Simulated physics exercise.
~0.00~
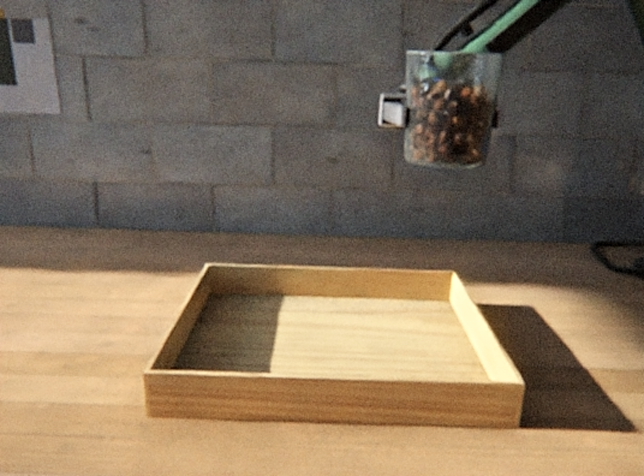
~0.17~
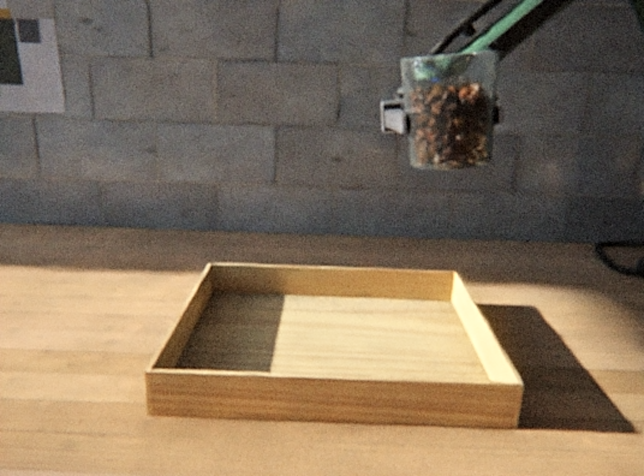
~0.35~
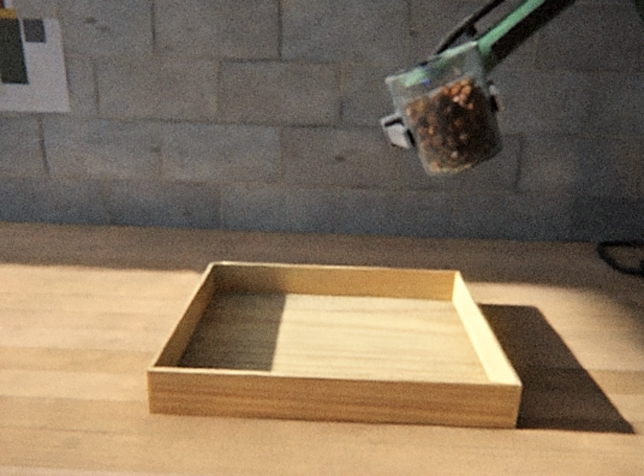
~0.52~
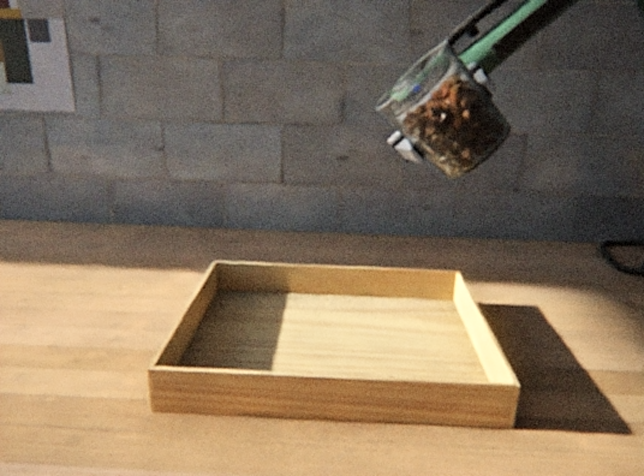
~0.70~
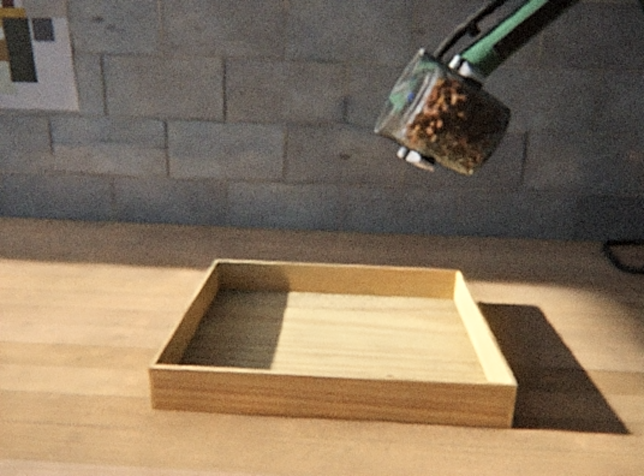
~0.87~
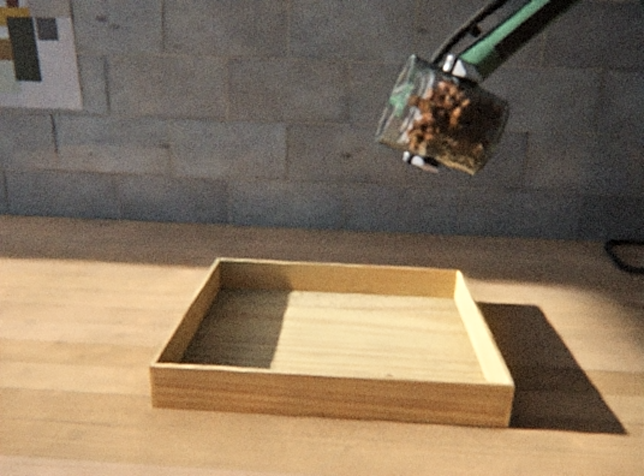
Above a wooden tray on a tabletop, against a grey block wall, a gripper on a green arm holds a clear tumbler of brown pellets nearly upright. The gripper tilts the tumbler steadily to the left until it leans far over, its mouth facing left, with the pellets still inside.
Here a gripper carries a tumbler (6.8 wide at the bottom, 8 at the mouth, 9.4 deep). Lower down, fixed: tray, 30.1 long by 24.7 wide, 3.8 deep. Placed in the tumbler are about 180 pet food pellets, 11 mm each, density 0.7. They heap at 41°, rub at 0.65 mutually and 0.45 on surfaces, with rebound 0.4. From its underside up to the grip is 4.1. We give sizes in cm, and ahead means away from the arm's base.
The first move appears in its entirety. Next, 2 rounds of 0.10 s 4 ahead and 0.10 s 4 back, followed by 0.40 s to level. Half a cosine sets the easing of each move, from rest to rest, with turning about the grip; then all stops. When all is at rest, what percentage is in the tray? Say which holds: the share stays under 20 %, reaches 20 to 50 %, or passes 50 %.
The share reaches 20 to 50 %.
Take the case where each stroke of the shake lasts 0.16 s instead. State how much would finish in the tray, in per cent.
Around 10 percent.
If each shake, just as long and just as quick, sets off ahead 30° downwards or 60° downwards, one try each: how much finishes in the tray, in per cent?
I'd say close to 15 percent for the first and close to 5 percent for the second.
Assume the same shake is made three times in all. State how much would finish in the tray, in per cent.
Probably about 45 in a hundred.
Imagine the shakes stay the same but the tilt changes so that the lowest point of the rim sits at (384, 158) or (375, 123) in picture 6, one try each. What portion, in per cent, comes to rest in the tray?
I'd put them at some 80 and 15 in a hundred.
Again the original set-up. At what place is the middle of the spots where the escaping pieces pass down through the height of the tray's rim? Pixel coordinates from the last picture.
Roughly at (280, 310).
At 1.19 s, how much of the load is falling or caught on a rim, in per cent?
14 %.
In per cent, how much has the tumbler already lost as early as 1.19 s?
25 %.
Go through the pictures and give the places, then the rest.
In the first picture, tumbler middle at (450, 111), level; upper third of the load around (451, 103), from x 415 to 485, top at y 90; 181 in the tumbler.
In the second picture, tumbler middle at (450, 112), tilted 7° forward; upper third of the load around (452, 104), from x 415 to 485, top at y 90.
In the third picture, tumbler middle at (448, 113), tilted 24° forward; upper third of the load around (457, 106), from x 410 to 490, top at y 85.
In the fourth picture, tumbler middle at (446, 116), tilted 46° forward; upper third of the load around (457, 107), from x 410 to 500, top at y 80.
In the fifth picture, tumbler middle at (444, 118), tilted 63° forward; upper third of the load around (458, 106), from x 415 to 500, top at y 85.
In the sixth picture, tumbler middle at (443, 120), tilted 70° forward; upper third of the load around (456, 107), from x 415 to 495, top at y 85; 181 in the tumbler.
After 1.19 s, tilted 70° forward, highest piece 26 above the table; 136 in the tumbler, 19 in the tray, 26 in flight or on a rim.
After 1.51 s, tilted 24° forward, highest piece 28 above the table; 111 in the tumbler, 68 in the tray, 1 on the table or floor, 1 in flight or on a rim.
After 1.87 s, level, highest piece 26 above the table; 111 in the tumbler, 69 in the tray, 1 on the table or floor.
After 2.92 s, level, highest piece 26 above the table; 111 in the tumbler, 69 in the tray, 1 on the table or floor.
At rest, 111 in the tumbler, 69 in the tray, 1 on the table or floor. That is 38 % in the tray.
